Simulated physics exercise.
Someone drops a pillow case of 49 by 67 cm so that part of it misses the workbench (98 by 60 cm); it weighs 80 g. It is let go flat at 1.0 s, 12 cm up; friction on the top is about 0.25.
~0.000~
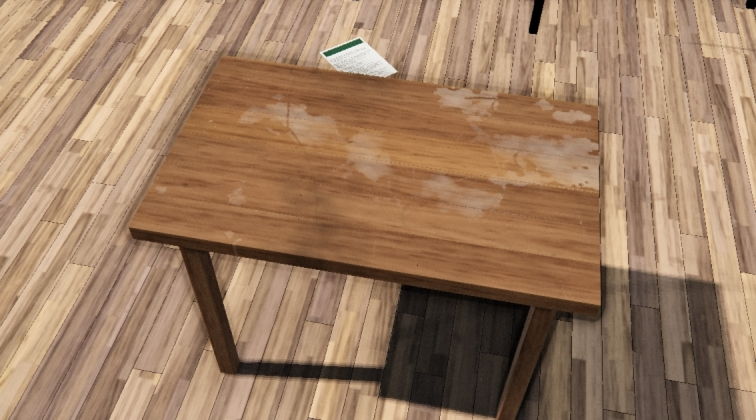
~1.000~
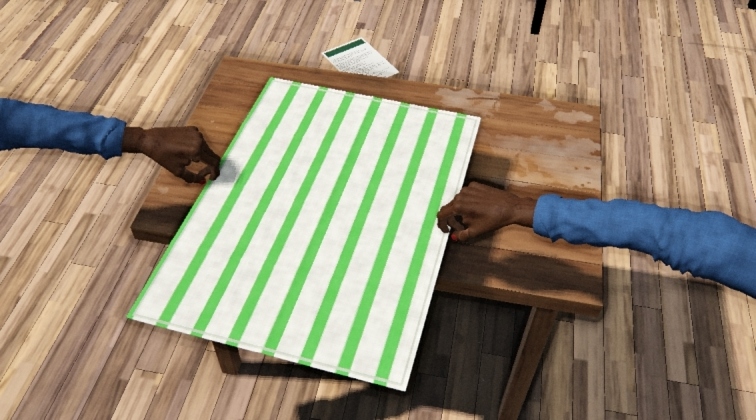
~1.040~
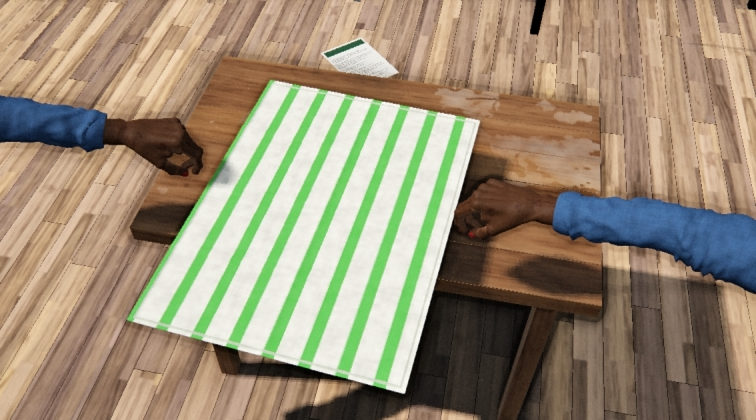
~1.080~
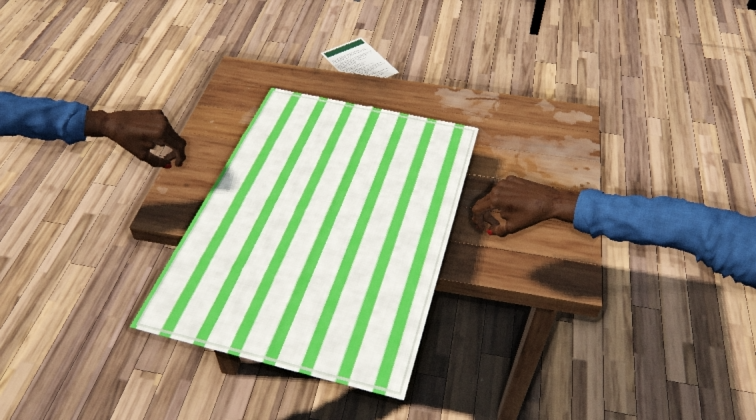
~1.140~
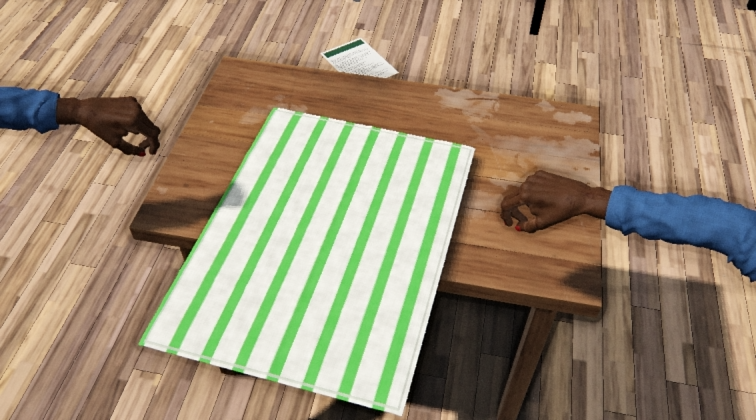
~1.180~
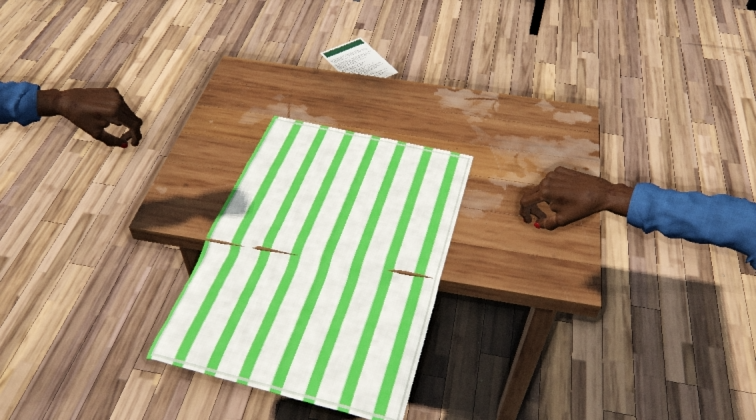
At first a wooden workbench stands bare on a plank floor. Then two hands in blue sleeves appear with a green-and-white striped pillow case above it and draw apart to the left and right, as the cloth sinks slightly, overhanging the near edge, with bits of wood showing through its middle.
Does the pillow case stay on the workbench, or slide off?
The pillow case falls off.
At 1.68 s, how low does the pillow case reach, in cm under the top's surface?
Some 58 cm.
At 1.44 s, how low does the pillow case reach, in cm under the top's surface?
Some 40 cm.
At 1.4 s, 40 % of the pillow case is still over the top.
At 1.7 s, 10 % of the pillow case is still over the top.
At 1.9 s, 0 % of the pillow case is still over the top.
At 2.2 s, 0 % of the pillow case is still over the top.
At 4.4 s, 0 % of the pillow case is still over the top.
